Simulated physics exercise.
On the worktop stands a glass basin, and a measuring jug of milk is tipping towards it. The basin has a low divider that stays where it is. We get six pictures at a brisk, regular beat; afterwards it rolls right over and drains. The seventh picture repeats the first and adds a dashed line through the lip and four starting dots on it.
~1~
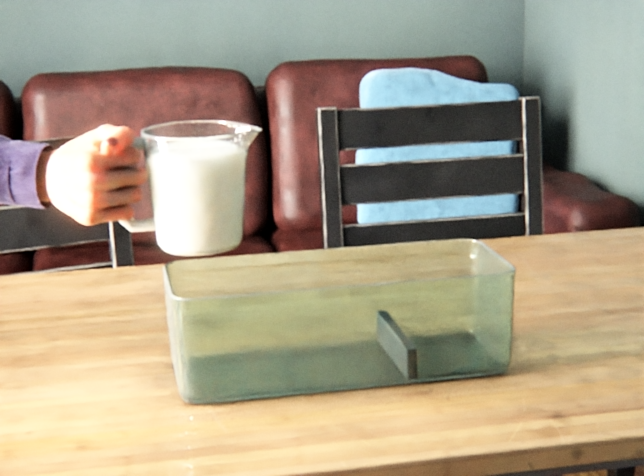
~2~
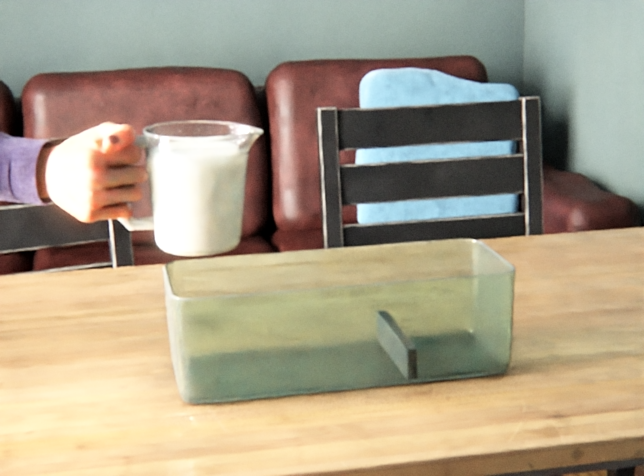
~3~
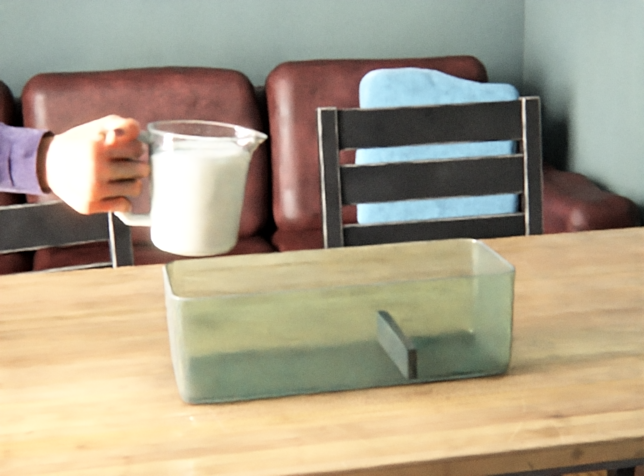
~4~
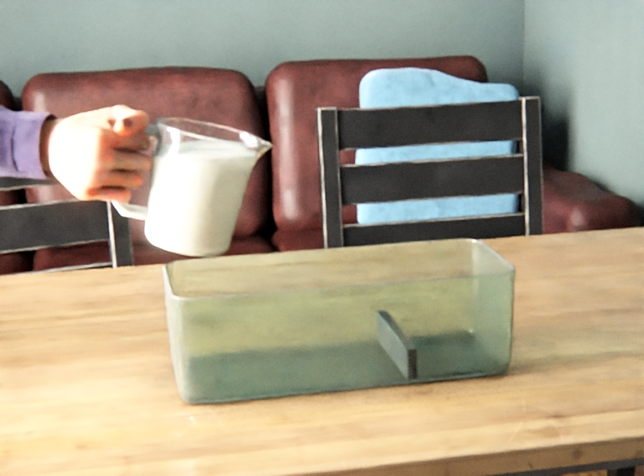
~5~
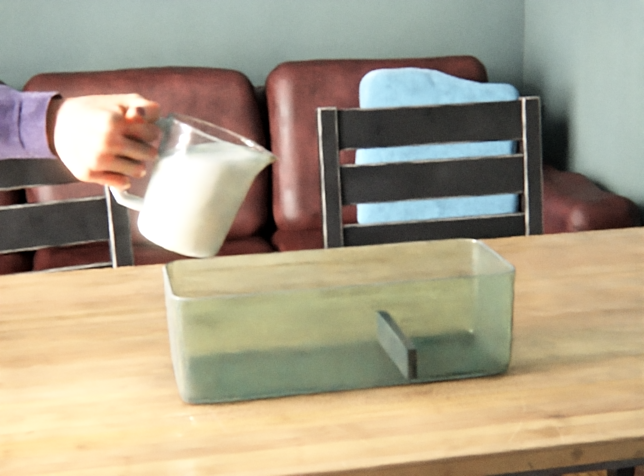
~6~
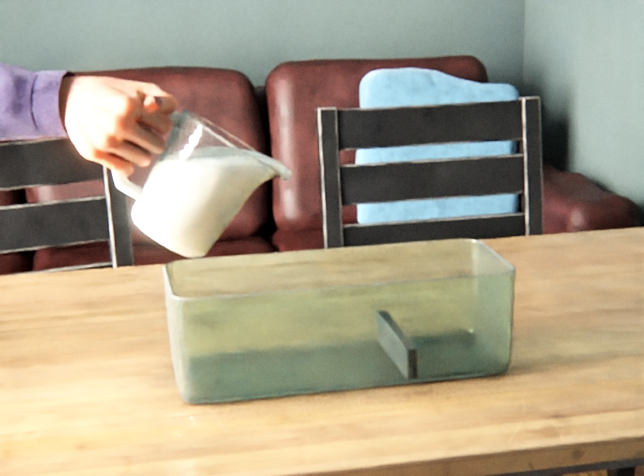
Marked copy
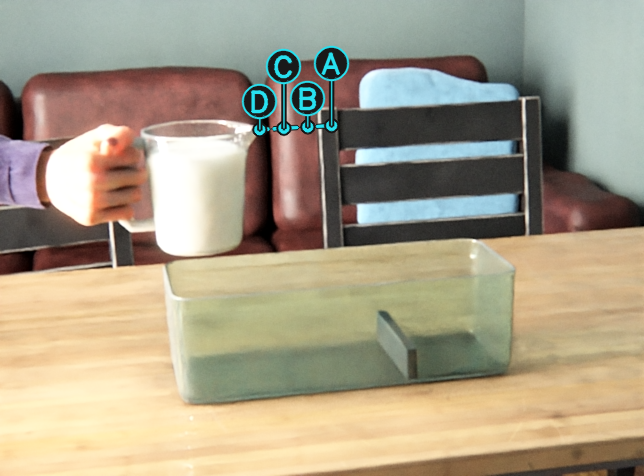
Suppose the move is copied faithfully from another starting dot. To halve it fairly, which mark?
I would pick dot A.
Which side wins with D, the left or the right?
The left one.
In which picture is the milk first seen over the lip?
Picture 6.
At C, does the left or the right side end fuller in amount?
The left side.
On the marked copy, A at (331, 125); B at (307, 126); C at (283, 128); D at (259, 129).
If A is chosen, about 47 % ends left of the wall and 53 % right of it.
If B is chosen, about 91 % ends left of the wall and 7 % right of it.
If C is chosen, about 90 % ends left of the wall and 8 % right of it.
If D is chosen, about 91 % ends left of the wall and 8 % right of it.
